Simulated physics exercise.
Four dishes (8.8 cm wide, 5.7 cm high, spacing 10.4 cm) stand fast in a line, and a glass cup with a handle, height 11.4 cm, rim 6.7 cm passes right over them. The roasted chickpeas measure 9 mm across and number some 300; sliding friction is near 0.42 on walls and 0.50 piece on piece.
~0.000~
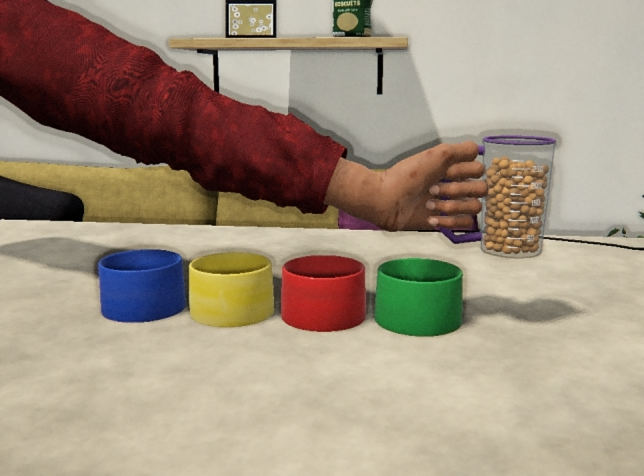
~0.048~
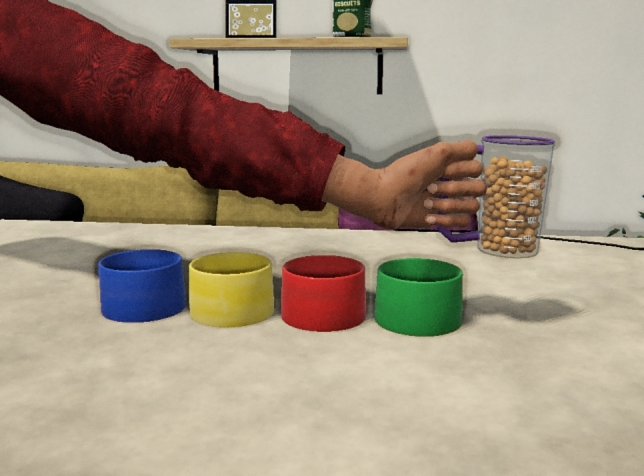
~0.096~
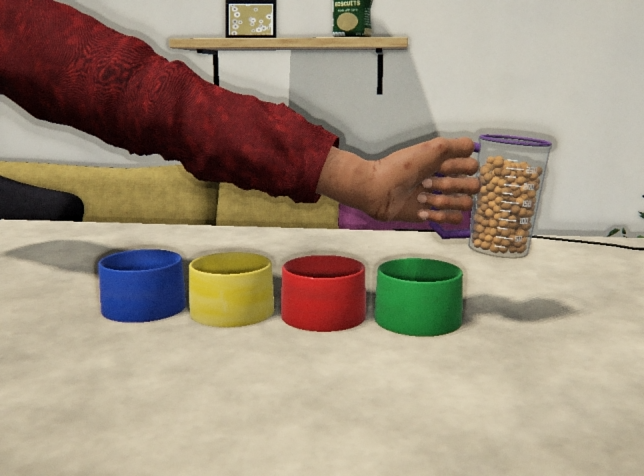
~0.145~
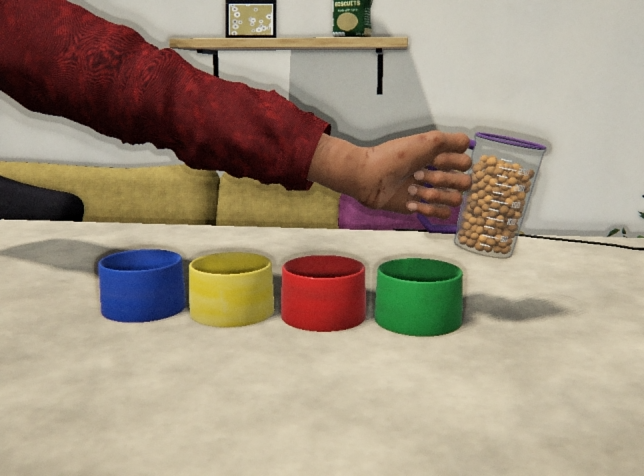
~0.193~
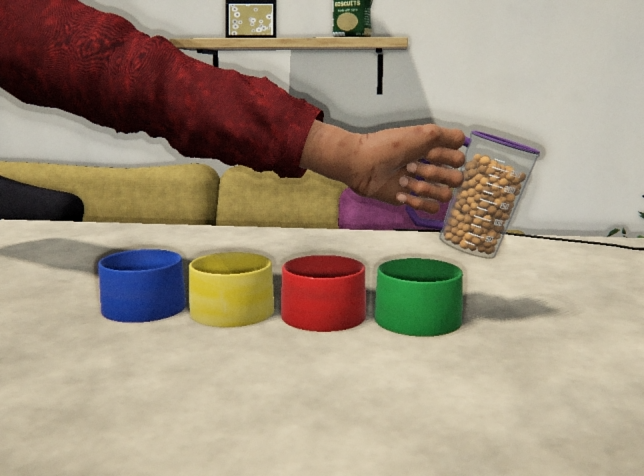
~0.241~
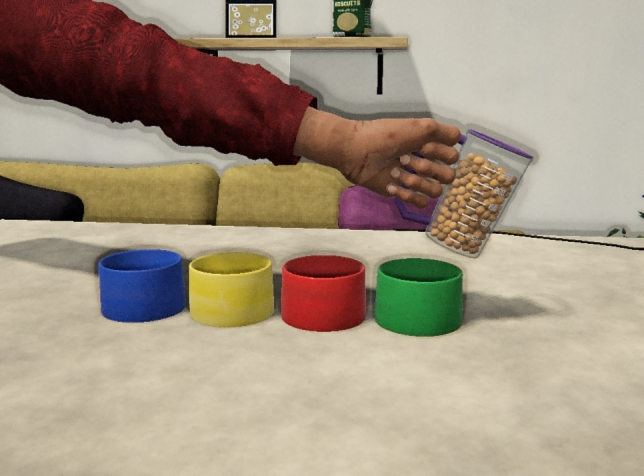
Hand in a red sleeve moving a clear cup of chickpeas slightly left while tilting it, beside four coloured dishes in a row.
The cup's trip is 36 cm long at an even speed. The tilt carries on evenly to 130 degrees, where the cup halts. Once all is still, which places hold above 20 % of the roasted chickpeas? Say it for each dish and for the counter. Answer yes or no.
Red dish: Yes; blue dish: No; green dish: No; yellow dish: No; on the counter: No.
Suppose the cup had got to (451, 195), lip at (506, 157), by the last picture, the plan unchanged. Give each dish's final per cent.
Red 0, blue 0, green 0, yellow 90.
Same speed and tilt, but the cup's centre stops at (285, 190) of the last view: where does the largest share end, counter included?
The winner: Red.
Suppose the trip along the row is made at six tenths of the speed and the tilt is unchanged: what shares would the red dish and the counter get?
In that case red 0, counter 10.
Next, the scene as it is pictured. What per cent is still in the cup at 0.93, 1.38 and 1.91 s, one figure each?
About 95, 0, 0.
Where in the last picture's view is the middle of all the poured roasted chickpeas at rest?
Around (323, 294).
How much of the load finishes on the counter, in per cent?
Roughly 10 per cent.
After 0.93 s, tilt 106 degrees; cup holds 95 %.
After 1.38 s, tilt 130 degrees; cup holds 0 %, red 85 %, green 5 %.
After 1.91 s, tilt 130 degrees; cup holds 0 %, red 85 %, green 5 %.
In the end, at 2.2 s, red 85 %, blue 0 %, green 5 %, yellow 0 %, counter 10 %.
